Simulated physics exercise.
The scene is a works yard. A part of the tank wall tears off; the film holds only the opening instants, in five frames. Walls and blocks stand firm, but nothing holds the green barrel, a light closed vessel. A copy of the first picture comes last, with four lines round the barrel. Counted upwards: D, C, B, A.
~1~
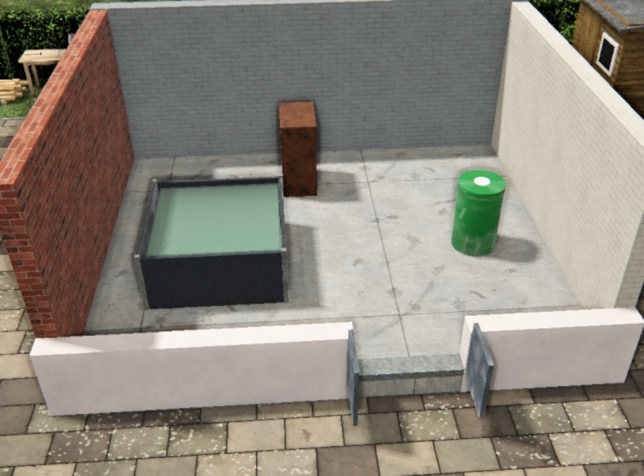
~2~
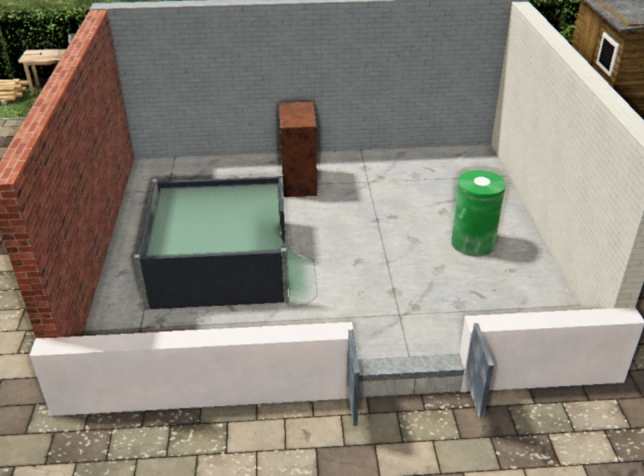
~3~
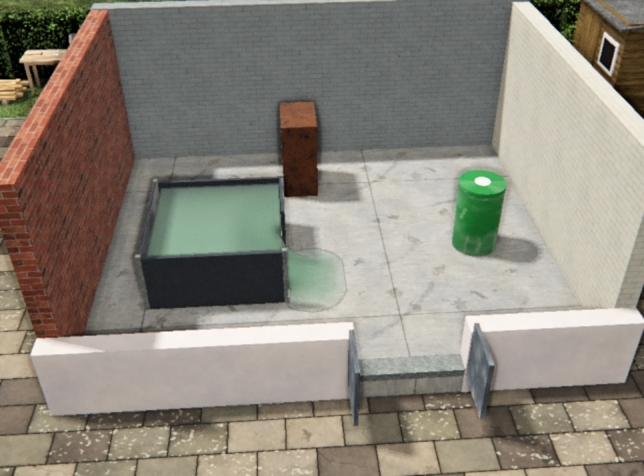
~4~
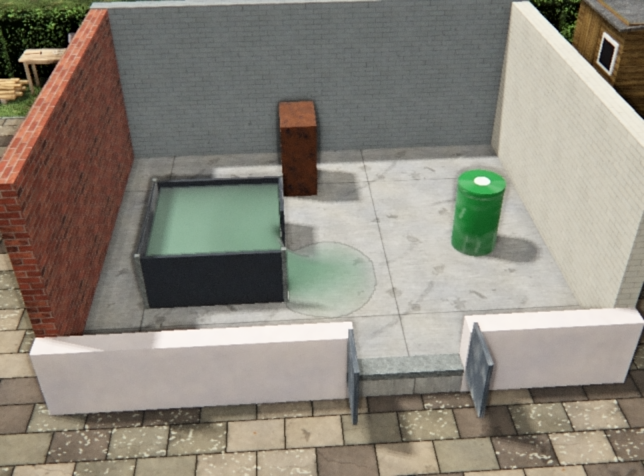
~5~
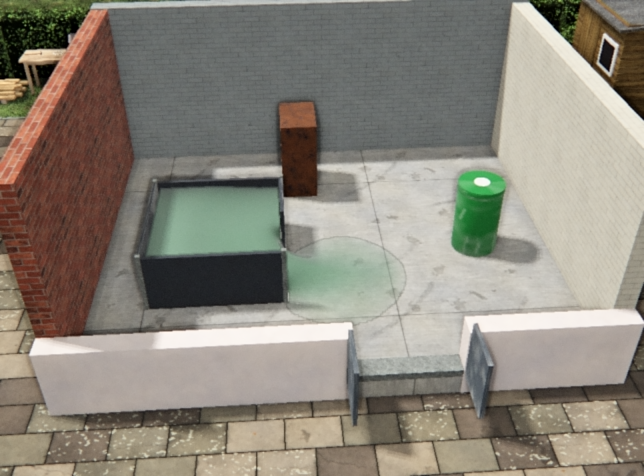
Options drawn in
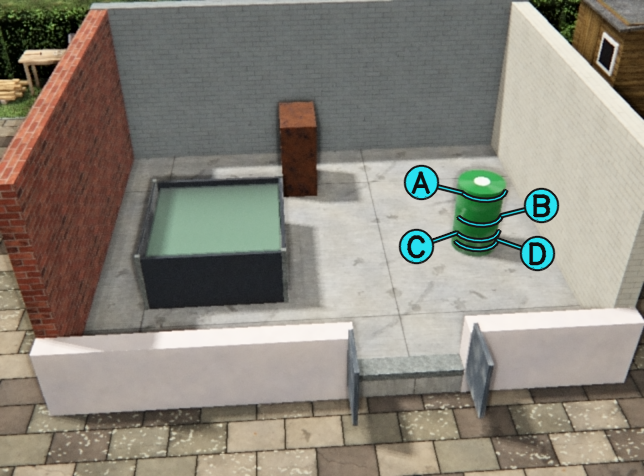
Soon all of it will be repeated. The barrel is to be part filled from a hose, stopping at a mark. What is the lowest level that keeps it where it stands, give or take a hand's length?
C will do.
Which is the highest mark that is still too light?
It is D.
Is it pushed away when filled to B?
No, not at all.
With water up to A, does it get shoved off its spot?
No, that is safe.
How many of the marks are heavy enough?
Three.
On the marked copy, A at (487, 200); B at (483, 225); C at (481, 240); D at (480, 249); from the bottom up D, C, B, A.
For mark A, it does not move.
For mark B, it does not move.
For mark C, it does not move.
For mark D, it is pushed about twice its own width away.
